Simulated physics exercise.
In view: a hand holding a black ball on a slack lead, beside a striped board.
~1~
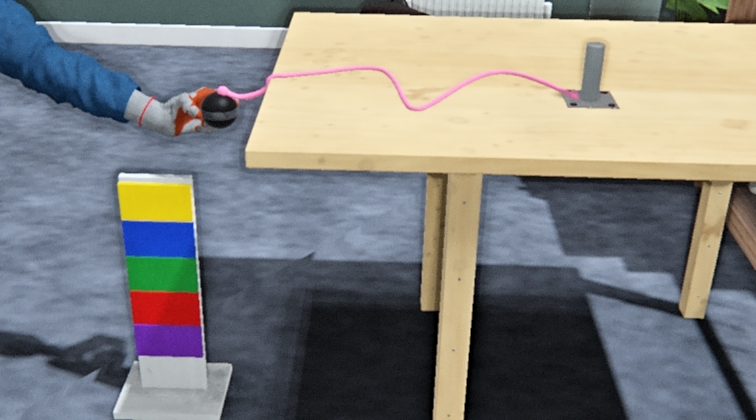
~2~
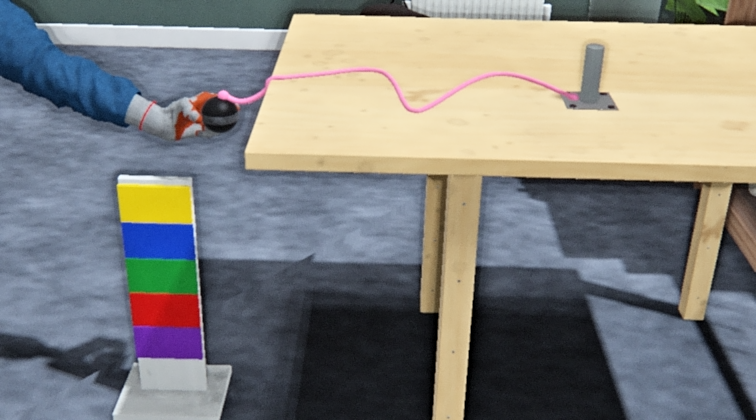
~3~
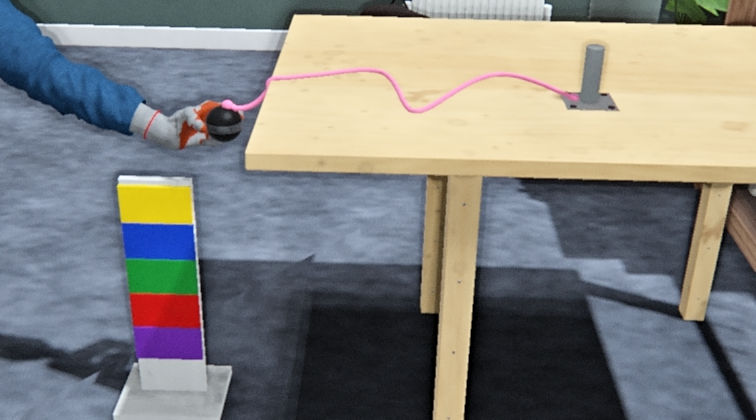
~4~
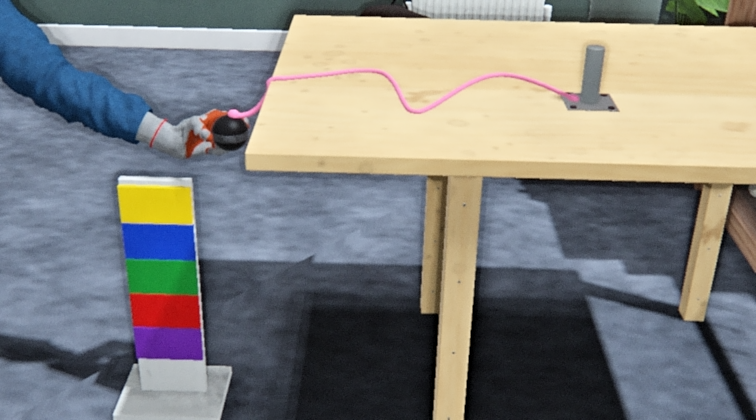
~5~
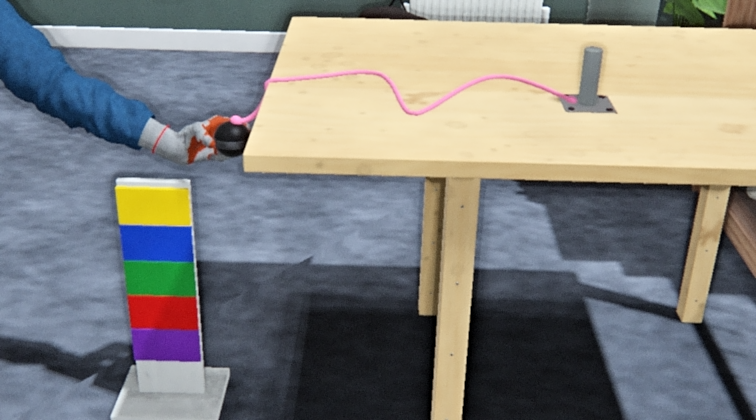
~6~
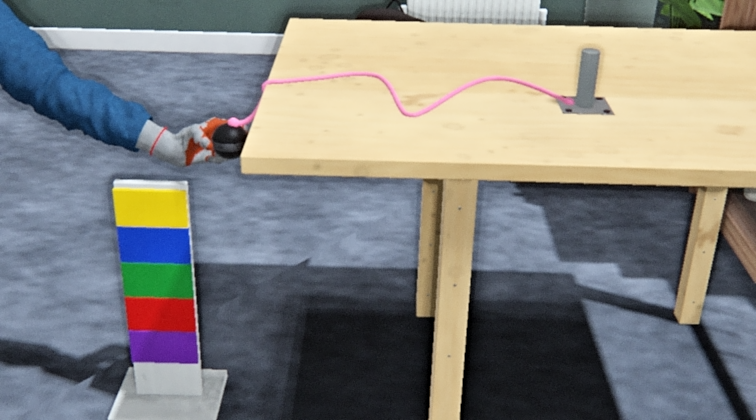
A gloved hand in a blue sleeve holds a black ball at the left end of a pale wooden table, seen from slightly above in a room with a mottled grey-blue floor. A slack pink lead runs from the ball to a grey post on the tabletop, and a board striped yellow, blue, green, red and purple stands below. The hand lowers the ball slightly, easing right, then stays nearly still as the view shifts barely.
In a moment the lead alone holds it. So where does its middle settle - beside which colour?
Beside red.
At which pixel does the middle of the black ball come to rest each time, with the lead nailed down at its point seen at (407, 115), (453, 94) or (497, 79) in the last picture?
Near (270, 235), (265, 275) and (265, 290).
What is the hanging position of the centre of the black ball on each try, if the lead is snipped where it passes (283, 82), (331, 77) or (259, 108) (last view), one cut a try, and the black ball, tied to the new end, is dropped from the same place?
So, going through them: (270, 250) first, (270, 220) next, (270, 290) last.
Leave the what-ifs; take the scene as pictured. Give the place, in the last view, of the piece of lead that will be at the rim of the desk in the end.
It's the point at about (395, 97).
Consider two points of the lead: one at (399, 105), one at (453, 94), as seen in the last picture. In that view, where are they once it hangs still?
They go to (285, 89) and to (396, 95).
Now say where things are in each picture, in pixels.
In the first picture, black ball (220, 110); yellow (155, 204); blue (159, 240); green (162, 276); red (165, 310); purple (168, 342).
In the second picture, black ball (220, 115); lead through (539, 83) (467, 84) (418, 111) (391, 79) (316, 75).
In the third picture, black ball (224, 124).
In the fourth picture, black ball (230, 133); lead through (539, 84) (468, 85) (418, 112) (391, 80) (316, 76).
In the fifth picture, black ball (232, 139).
In the sixth picture, black ball (230, 141); lead through (535, 88) (463, 88) (414, 115) (387, 84) (312, 79).
A little later, ball near (280, 315); level with red.
Next, ball near (261, 317); level with red.
When it is over, ball near (272, 320); level with red. The red one.
